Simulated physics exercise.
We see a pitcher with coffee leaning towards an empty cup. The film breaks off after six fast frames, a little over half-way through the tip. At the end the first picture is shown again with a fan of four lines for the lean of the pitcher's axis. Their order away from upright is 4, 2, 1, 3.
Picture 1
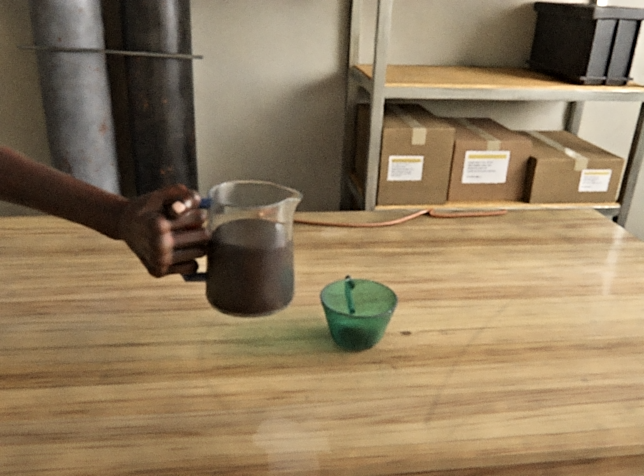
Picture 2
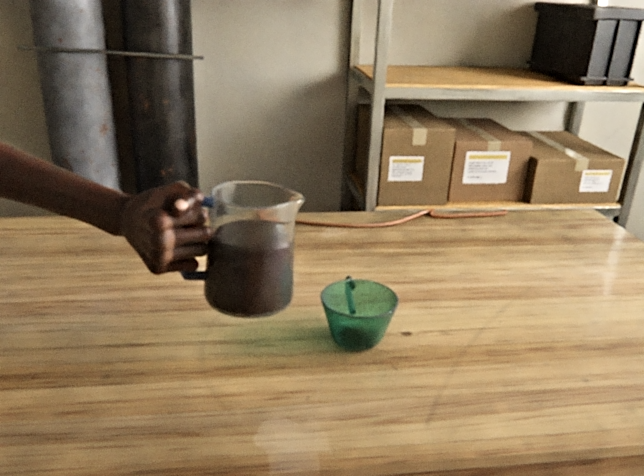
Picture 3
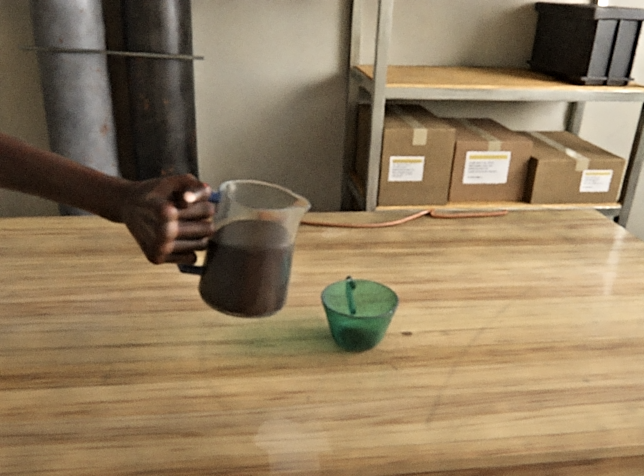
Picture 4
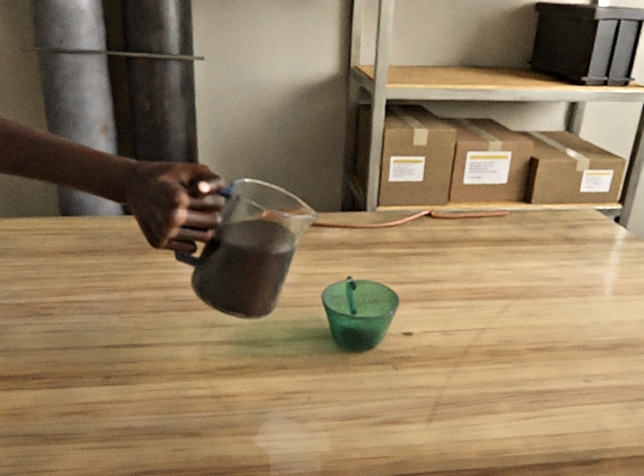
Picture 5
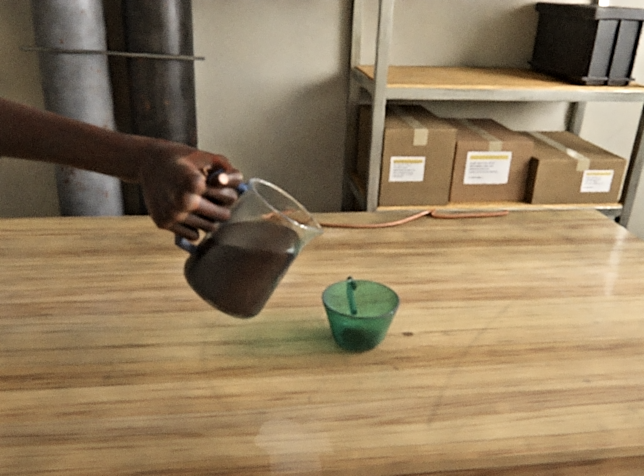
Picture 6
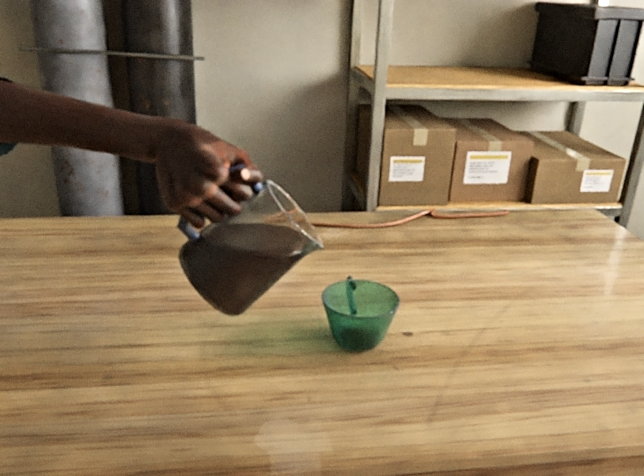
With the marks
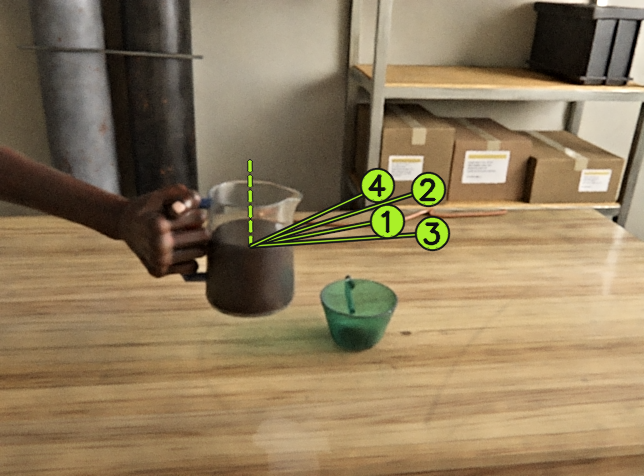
A glass pitcher of dark liquid, held by a hand at the left, starts upright and tilts steadily to the right toward a small green cup on a wooden table, the hand rising as the pitcher leans; the cup stays still.
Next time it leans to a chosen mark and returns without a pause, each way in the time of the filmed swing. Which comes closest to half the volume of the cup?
Choose 4.
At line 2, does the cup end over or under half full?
Over half.
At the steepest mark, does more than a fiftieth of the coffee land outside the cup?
Yes.
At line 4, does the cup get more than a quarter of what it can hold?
Yes, clearly.
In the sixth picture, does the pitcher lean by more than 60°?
No, it does not.
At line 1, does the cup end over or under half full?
Over half.
On the marked copy, 1 at (370, 223); 2 at (412, 194); 3 at (415, 234); 4 at (362, 194).
For line 1, the cup ends with about 91 % of what it can hold; 14 % of the coffee is spilt.
For line 2, the cup ends with about 68 % of what it can hold; 8 % of the coffee is spilt.
For line 3, the cup is filled to the brim; 25 % of the coffee is spilt.
For line 4, the cup ends with about 51 % of what it can hold.
